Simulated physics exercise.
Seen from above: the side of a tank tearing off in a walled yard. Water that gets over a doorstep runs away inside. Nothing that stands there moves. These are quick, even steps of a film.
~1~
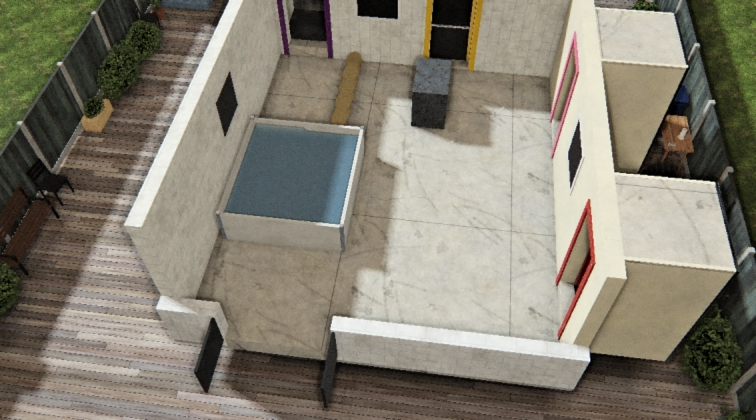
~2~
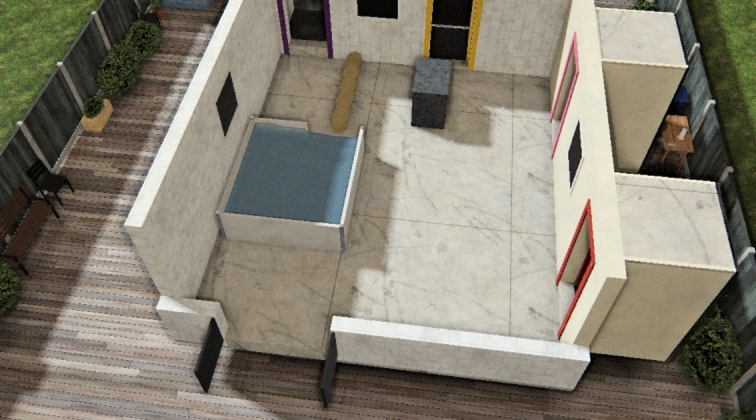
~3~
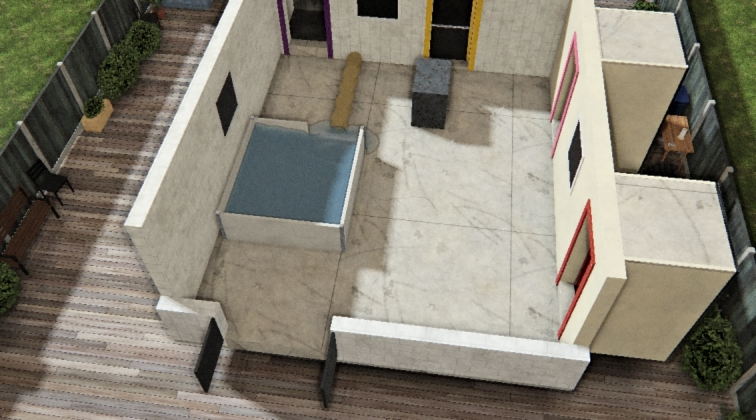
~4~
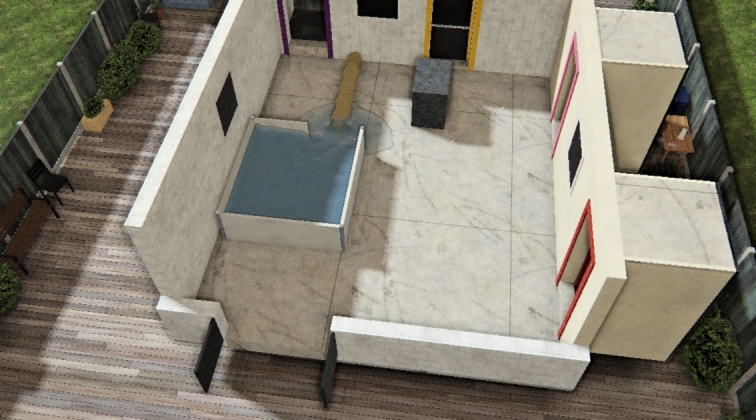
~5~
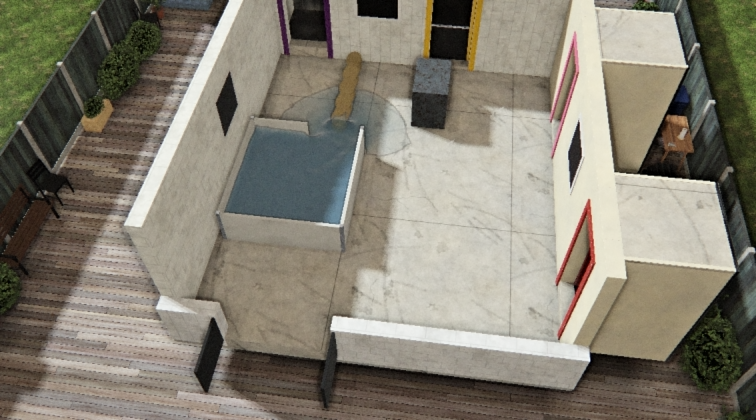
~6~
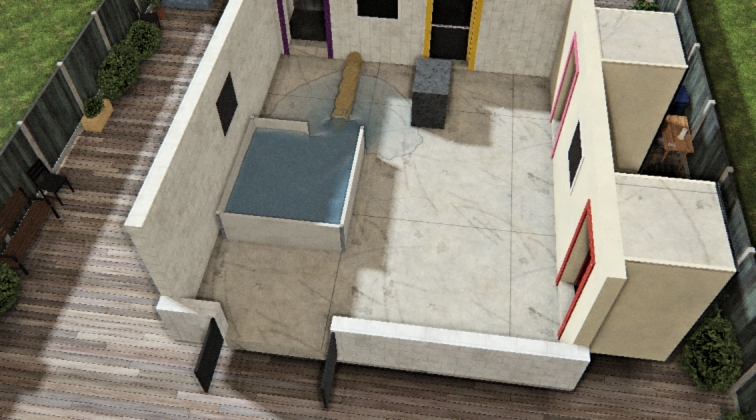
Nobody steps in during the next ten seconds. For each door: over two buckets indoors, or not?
The purple door admits no more than that; the pink door admits no more than that; the yellow door lets in a lot; the red door admits no more than that.
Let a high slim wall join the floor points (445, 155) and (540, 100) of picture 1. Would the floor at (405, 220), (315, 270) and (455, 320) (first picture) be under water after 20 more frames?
One after the other: Clear, clear, no water.
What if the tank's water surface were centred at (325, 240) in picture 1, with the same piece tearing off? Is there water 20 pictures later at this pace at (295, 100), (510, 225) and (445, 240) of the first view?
In turn: Flooded, no water, free of water.
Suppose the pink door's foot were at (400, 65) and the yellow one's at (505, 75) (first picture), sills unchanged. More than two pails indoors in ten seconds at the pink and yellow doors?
The pink one lets more in, the yellow one stays under.
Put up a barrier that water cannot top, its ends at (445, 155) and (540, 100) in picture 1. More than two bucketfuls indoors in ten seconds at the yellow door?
Then: The yellow one is over.
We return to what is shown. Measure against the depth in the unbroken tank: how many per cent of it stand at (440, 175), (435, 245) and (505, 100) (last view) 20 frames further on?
In turn 0, 0 and 6 in a hundred.
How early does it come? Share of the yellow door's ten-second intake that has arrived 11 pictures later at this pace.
I make it 15 per cent.
A moment on, water covers 25 % of the floor; the purple door wet at the sill, nothing in, the pink door not reached, the yellow door wet at the sill, nothing in, the red door not reached.
Next, water covers 35 % of the floor; the purple door wet at the sill, nothing in, the pink door not reached, the yellow door under two buckets in, the red door not reached.
Then, water covers 45 % of the floor; the purple door wet at the sill, nothing in, the pink door wet at the sill, nothing in, the yellow door over two buckets in, the red door not reached.
Later, water covers 65 % of the floor; the purple door wet at the sill, nothing in, the pink door under two buckets in, the yellow door over two buckets in, the red door wet at the sill, nothing in.
In the end, water covers 80 % of the floor; the purple door wet at the sill, nothing in, the pink door under two buckets in, the yellow door over two buckets in, the red door wet at the sill, nothing in.
